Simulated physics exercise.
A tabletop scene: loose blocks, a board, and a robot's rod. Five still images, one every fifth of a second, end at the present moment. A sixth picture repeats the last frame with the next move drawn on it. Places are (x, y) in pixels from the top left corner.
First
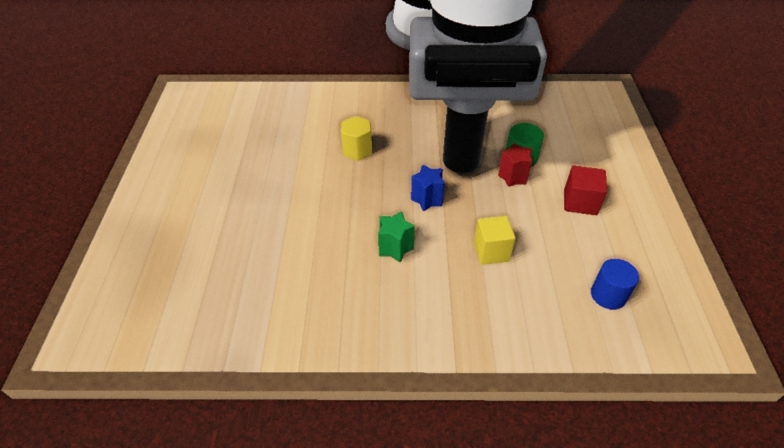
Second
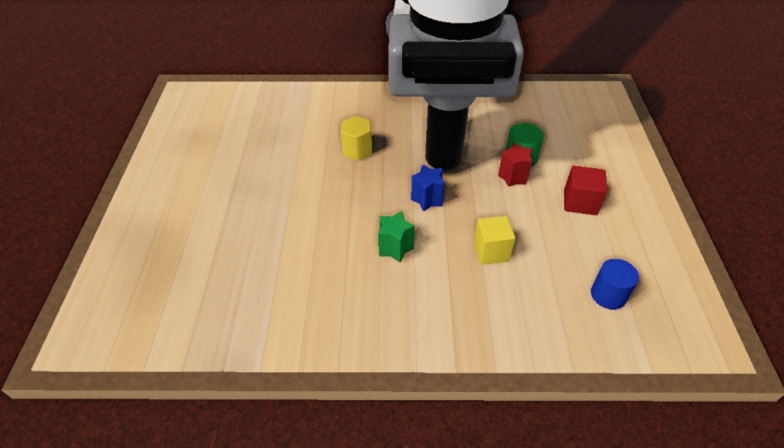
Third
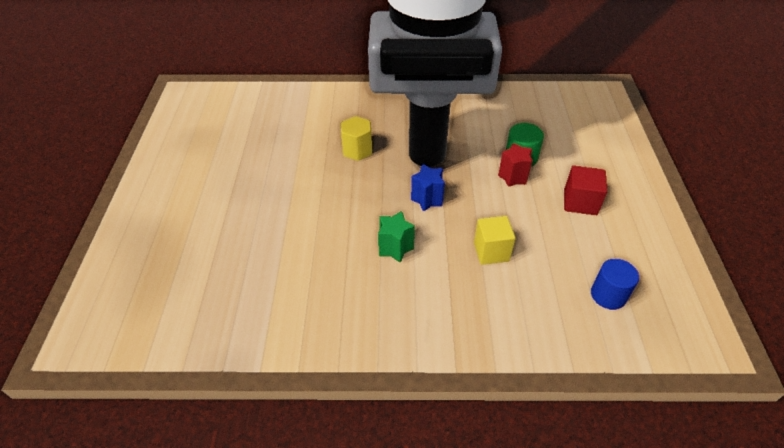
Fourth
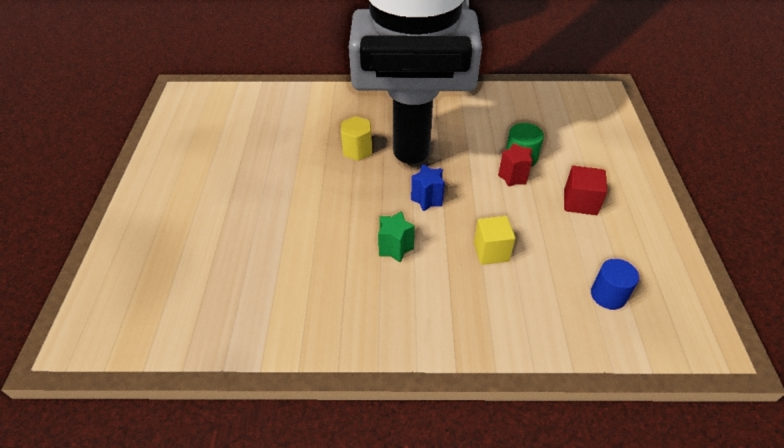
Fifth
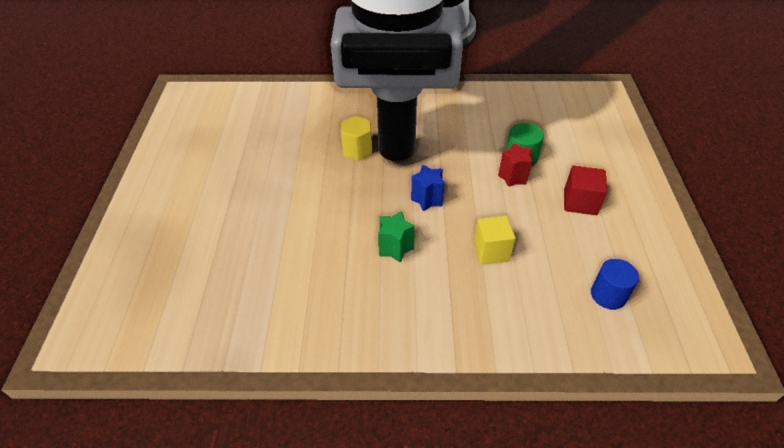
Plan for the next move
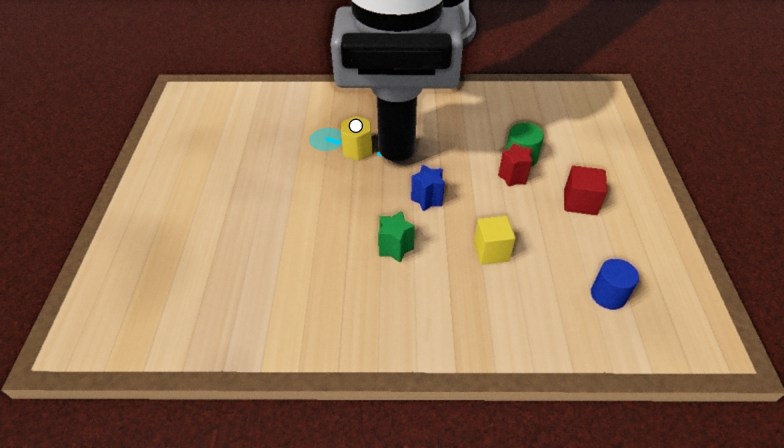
At first, a robot's black rod stands on a wooden board among scattered red, blue, green and yellow blocks, just left of a red star-shaped block. The rod then slides steadily left, passing behind the blue star-shaped block, and is last seen close beside the yellow hexagon, while every block stays still.
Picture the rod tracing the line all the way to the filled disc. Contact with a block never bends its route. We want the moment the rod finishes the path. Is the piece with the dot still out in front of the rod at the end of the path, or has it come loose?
Expect to find it ahead of the rod.
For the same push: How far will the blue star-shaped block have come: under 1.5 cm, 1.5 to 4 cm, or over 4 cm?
Below 1.5 cm.
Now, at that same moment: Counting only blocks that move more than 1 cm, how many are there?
I think only one will be displaced.
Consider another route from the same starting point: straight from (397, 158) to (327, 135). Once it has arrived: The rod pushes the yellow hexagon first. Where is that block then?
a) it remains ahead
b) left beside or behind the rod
The one that fits is a, it remains ahead.
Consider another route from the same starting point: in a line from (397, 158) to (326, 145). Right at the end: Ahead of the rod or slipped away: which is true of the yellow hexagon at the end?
Still leading.
The line goes in a line from (397, 158) to (327, 139); the dot is on the yellow hexagon.
What follows on the original path. Halfway along, rod (359, 141); yellow hexagon (326, 118).
At the end, rod (326, 131); yellow hexagon (293, 109); blue star-shaped block unmoved.
